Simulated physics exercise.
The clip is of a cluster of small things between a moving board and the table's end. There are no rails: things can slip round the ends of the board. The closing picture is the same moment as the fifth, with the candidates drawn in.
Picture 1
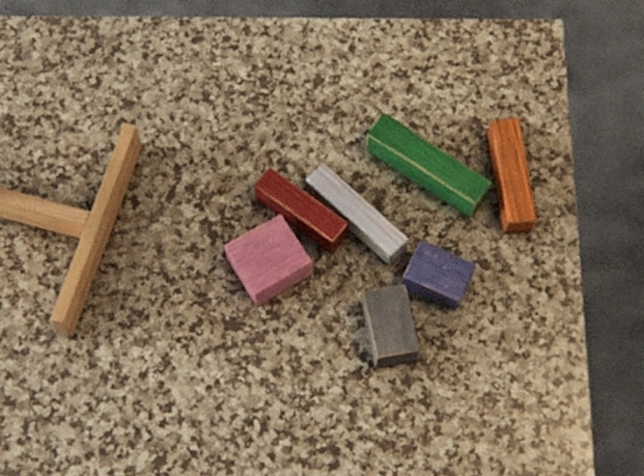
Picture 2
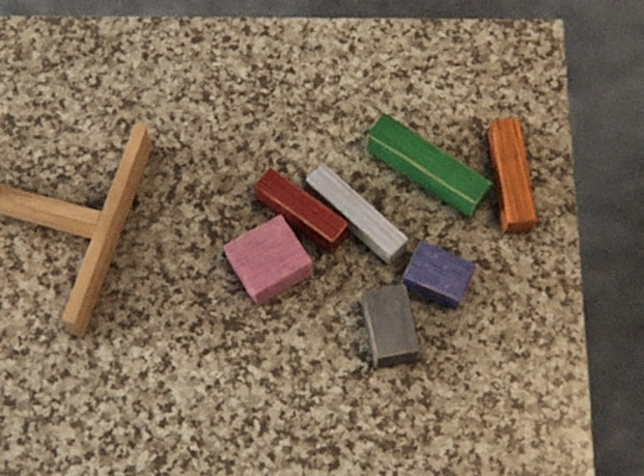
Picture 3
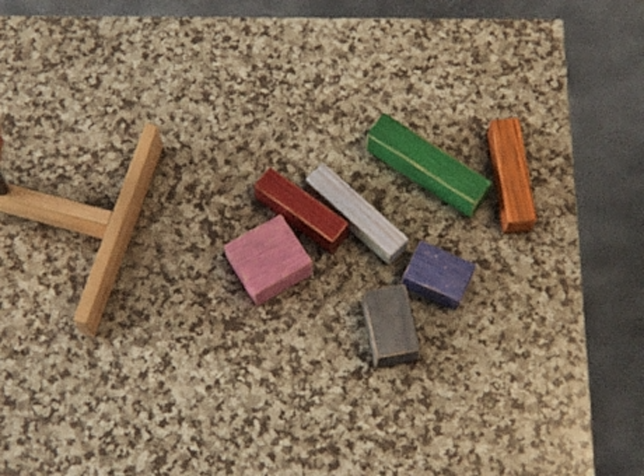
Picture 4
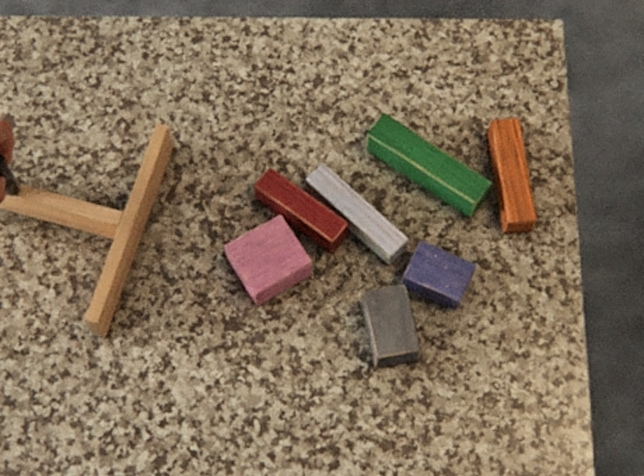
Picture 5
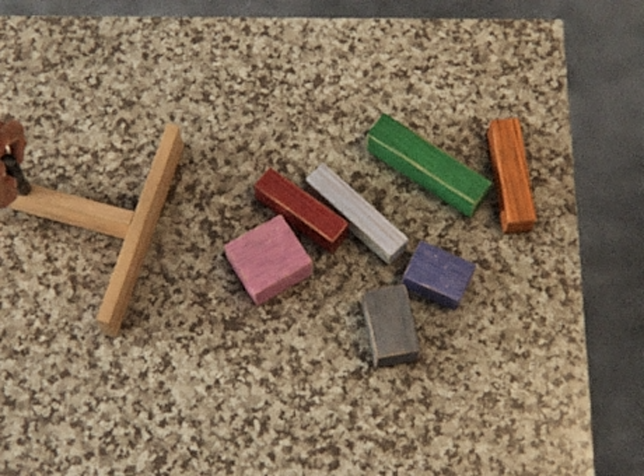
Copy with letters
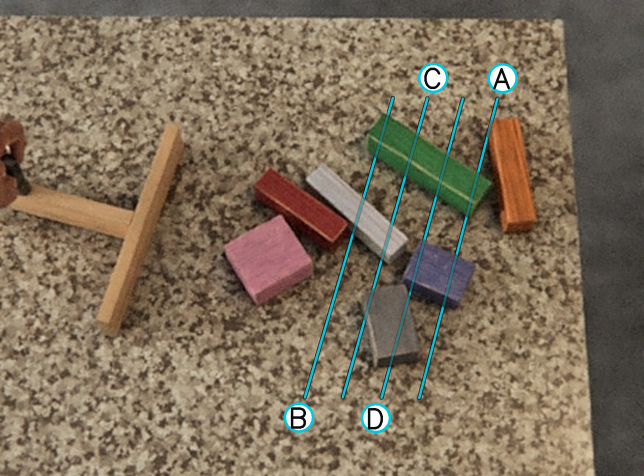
To begin with, a T-shaped wooden board sits at the left of a speckled table, apart from a cluster of coloured blocks and sticks. The board then slides slowly a short way right, its gripped handle end coming into view, while the blocks stay still and untouched.
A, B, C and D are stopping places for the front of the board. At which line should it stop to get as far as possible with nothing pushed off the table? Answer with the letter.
Up to line A.
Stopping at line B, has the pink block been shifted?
Yes.
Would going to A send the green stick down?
No.
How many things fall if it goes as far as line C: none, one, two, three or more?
By then, none.
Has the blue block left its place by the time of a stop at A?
Yes.
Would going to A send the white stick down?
No.
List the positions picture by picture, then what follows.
The first frame shows orange stick (512, 176); pink block (269, 260); grey block (390, 326).
The second frame shows board (105, 220); blue block (438, 275).
The third frame shows board (116, 220); green stick (428, 165).
The fourth frame shows board (128, 220); orange stick (512, 176).
The fifth frame shows board (139, 220); grey block (390, 326); blue block (438, 275); red stick (301, 211).
On the copy, A at (460, 242); B at (351, 241); C at (387, 241); D at (424, 242).
On A. First, board (254, 221); pink block (298, 266); red stick (321, 215).
Then, board (370, 222); blue block (467, 295); grey block (418, 362).
Finally, board (459, 222); orange stick (563, 163); blue block (534, 312); nothing has fallen.
By contrast, B is safe but short; C is safe but short; D is safe but short.
